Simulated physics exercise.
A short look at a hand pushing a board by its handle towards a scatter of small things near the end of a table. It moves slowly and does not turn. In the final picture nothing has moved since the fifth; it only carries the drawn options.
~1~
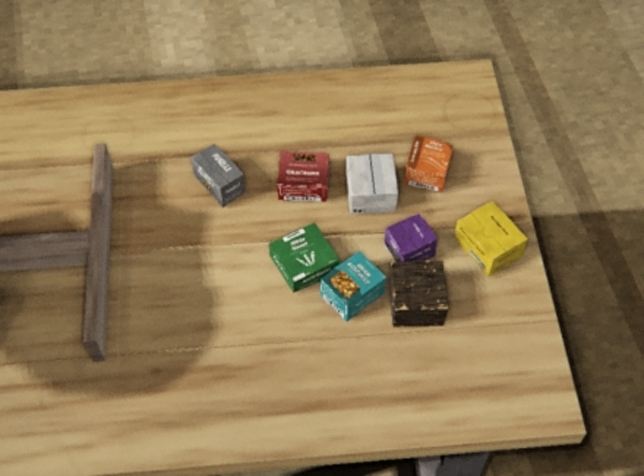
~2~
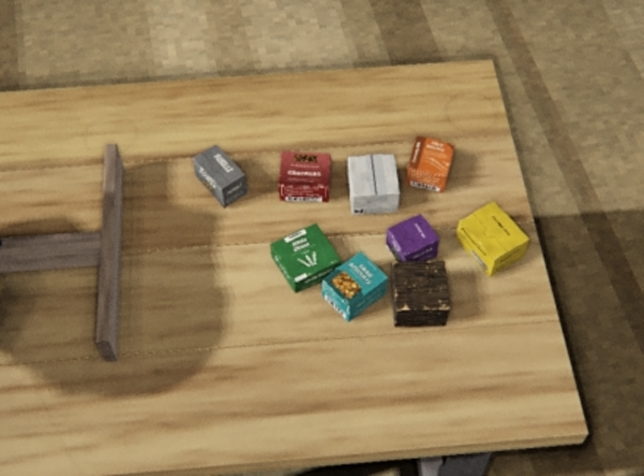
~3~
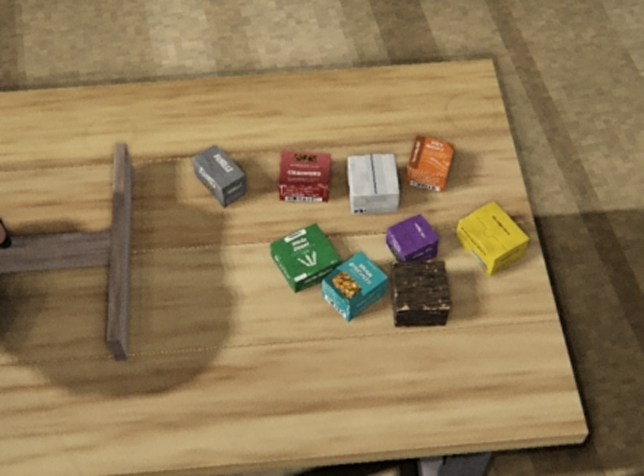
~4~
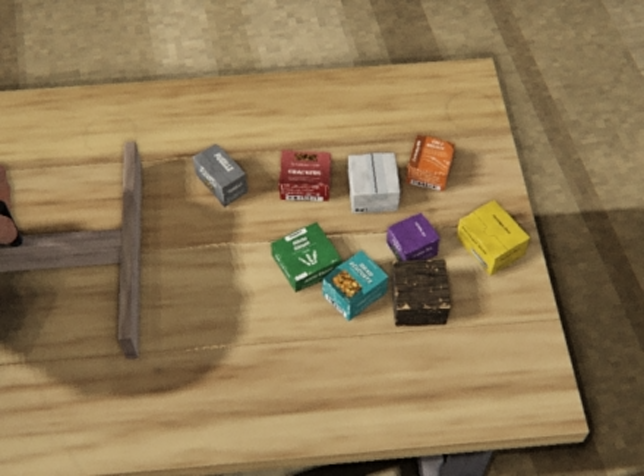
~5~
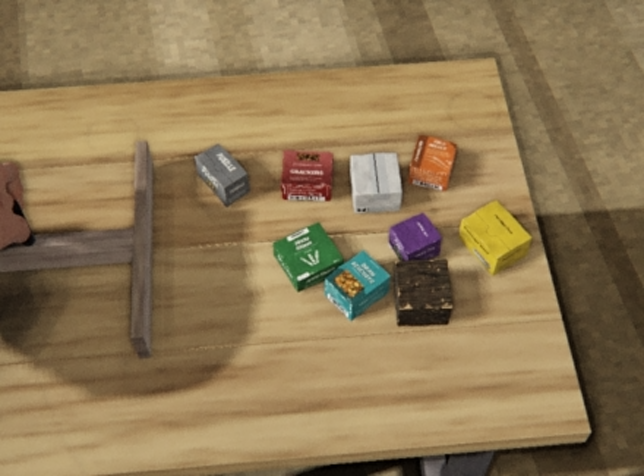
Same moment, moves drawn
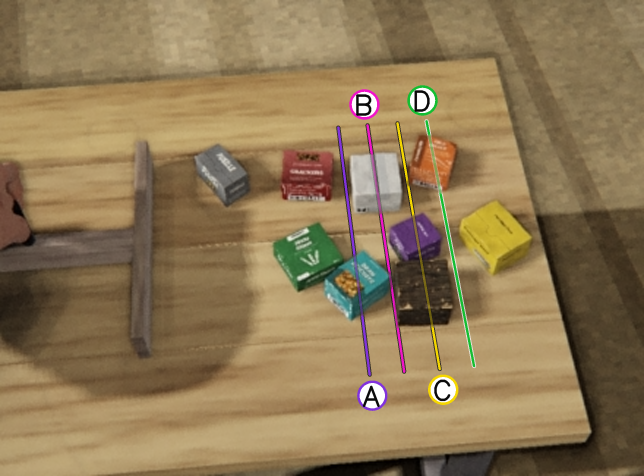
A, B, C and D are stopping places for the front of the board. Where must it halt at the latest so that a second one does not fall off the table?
No second one falls up to C.
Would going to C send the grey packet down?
No.
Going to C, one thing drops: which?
The orange box goes over.
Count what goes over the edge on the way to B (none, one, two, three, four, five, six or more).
In all, none.
On the marked copy, A at (353, 241); B at (384, 238); C at (417, 236); D at (448, 233).
Taking C. A third of the way, board (239, 225); grey packet (260, 176); yellow packet (495, 237).
Two thirds of the way, board (339, 217); orange box (482, 158); white box (443, 179).
When it is over, board (414, 212); orange box over the edge; yellow packet (537, 236); one fallen.
As for the rest, A is within the limit but short; B is within the limit but short; D drops three.
